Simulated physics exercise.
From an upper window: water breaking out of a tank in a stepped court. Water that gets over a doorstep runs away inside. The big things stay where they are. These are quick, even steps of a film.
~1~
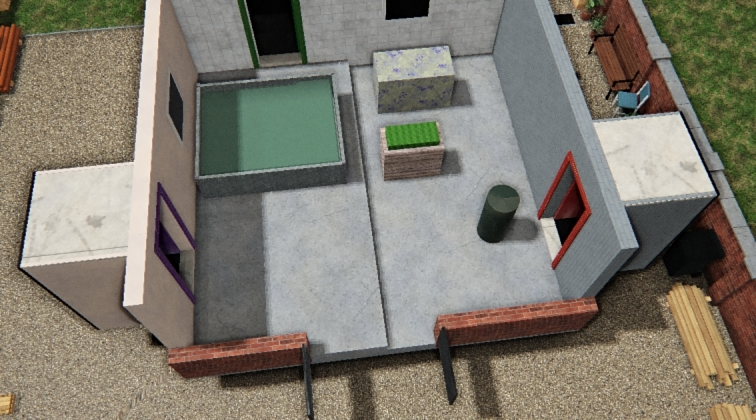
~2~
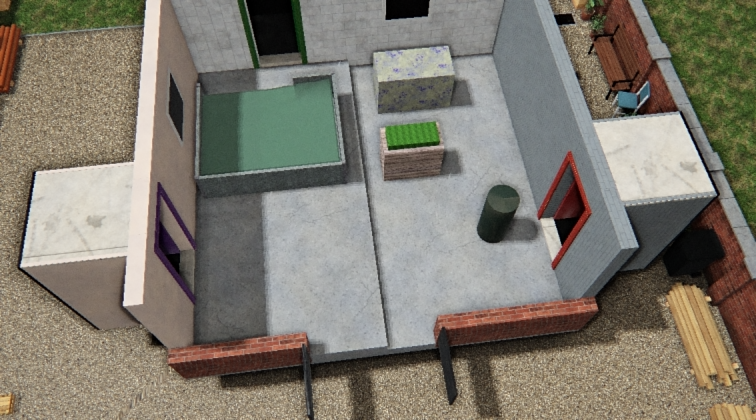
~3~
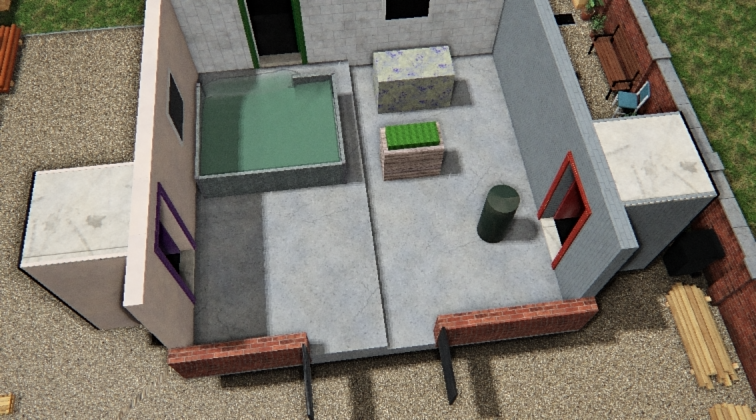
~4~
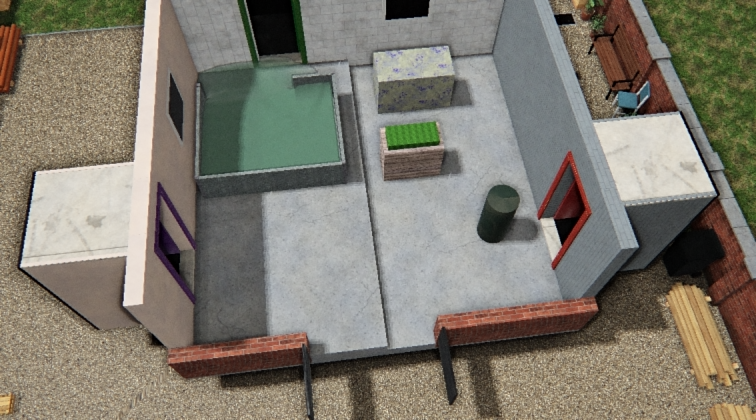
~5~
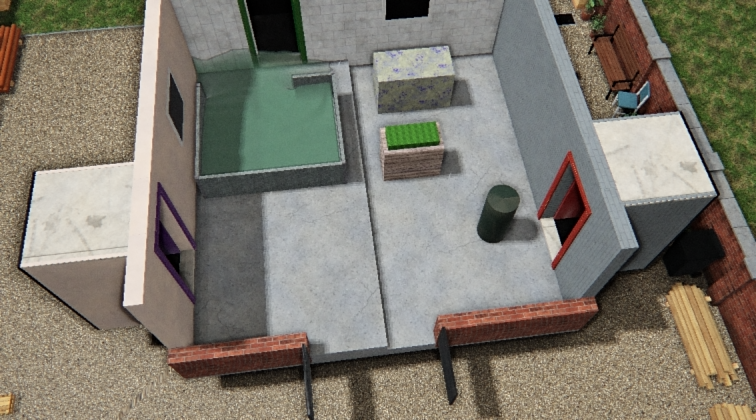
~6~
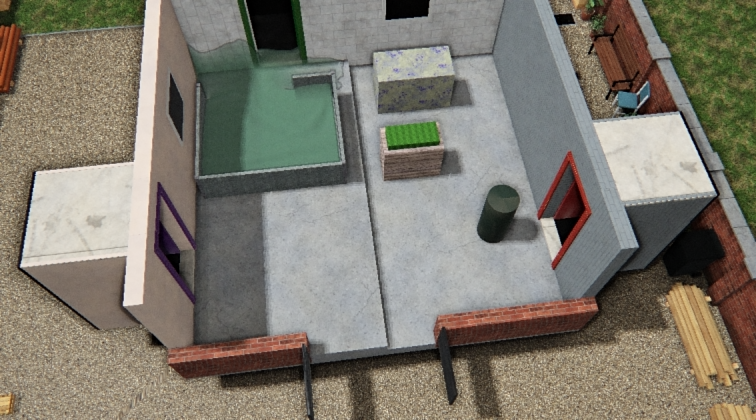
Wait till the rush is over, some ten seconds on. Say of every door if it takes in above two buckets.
In the end: The purple door holds within the limit; the green door floods; the red door holds within the limit.
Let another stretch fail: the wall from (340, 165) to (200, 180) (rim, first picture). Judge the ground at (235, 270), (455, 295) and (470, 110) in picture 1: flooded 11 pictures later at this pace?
In that order: Under water, awash, dry.
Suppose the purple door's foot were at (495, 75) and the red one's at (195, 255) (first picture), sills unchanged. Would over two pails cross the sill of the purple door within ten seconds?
My reading: Purple door lets more in.
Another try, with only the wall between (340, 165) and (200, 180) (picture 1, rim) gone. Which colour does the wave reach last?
That is the one in green.
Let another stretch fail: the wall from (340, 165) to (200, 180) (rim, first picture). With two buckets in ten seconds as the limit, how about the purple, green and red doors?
In short: Purple goes over; green takes less; red goes over.
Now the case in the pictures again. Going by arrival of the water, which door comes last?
I say the one in red.
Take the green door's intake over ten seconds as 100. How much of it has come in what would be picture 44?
About 90 per cent.
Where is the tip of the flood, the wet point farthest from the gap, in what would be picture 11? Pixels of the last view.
Close to (410, 63).
A moment on, water covers 10 % of the floor; the purple door not reached, the green door far over two buckets in, the red door not reached.
Next, water covers 20 % of the floor; the purple door wet at the sill, nothing in, the green door far over two buckets in, the red door not reached.
Then, water covers 35 % of the floor; the purple door wet at the sill, nothing in, the green door far over two buckets in, the red door not reached.
Later, water covers 75 % of the floor; the purple door wet at the sill, nothing in, the green door far over two buckets in, the red door wet at the sill, nothing in.
In the end, water covers 80 % of the floor; the purple door wet at the sill, nothing in, the green door far over two buckets in, the red door under two buckets in.
